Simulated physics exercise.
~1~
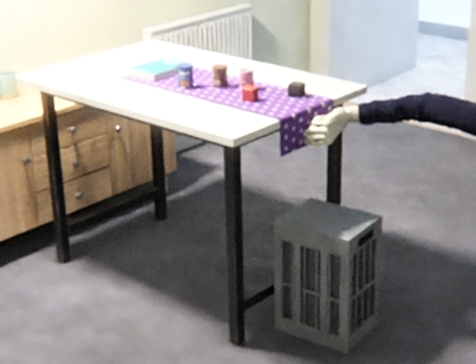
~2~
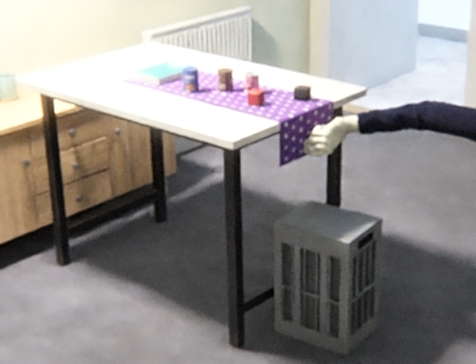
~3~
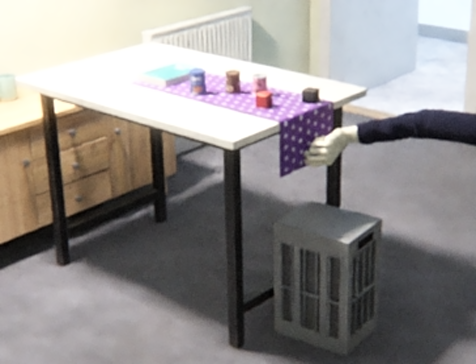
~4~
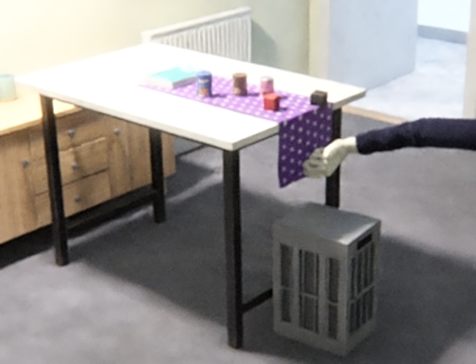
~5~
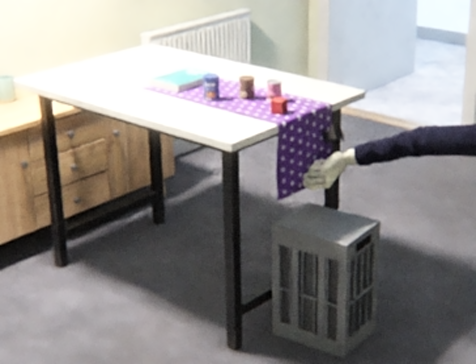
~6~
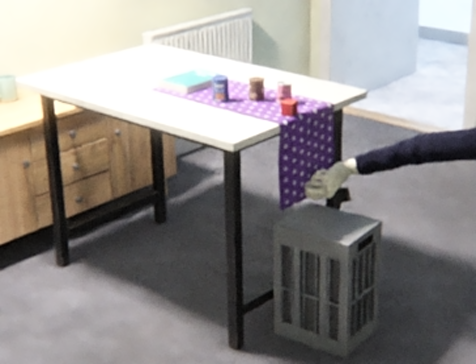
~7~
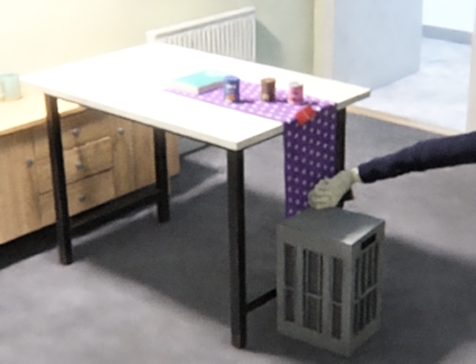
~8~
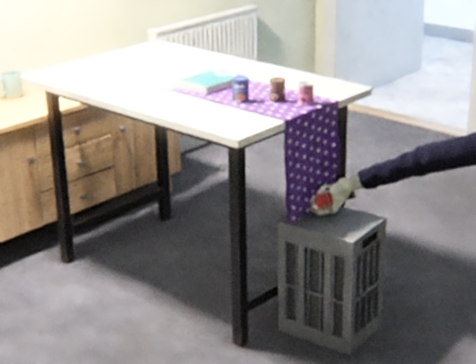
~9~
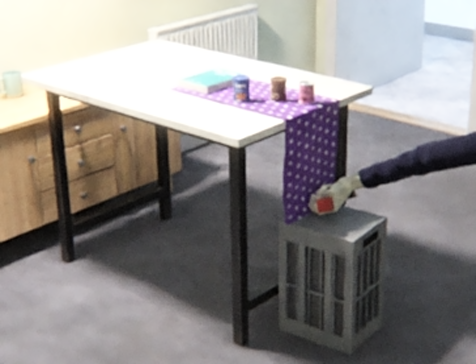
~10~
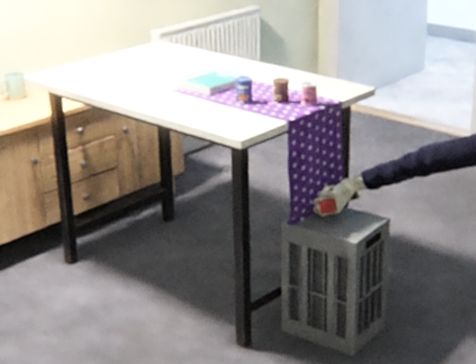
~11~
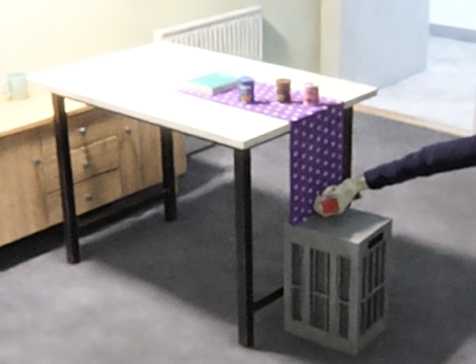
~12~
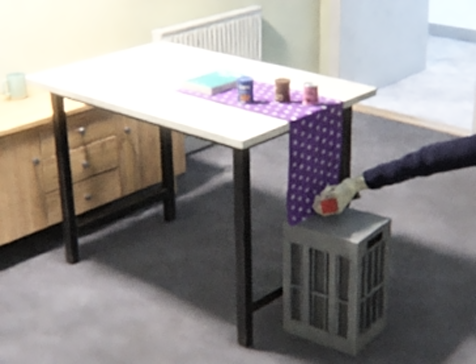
Gloved hand pulling a purple table runner down to a grey crate, black and red cubes falling, three cans staying upright on the table.
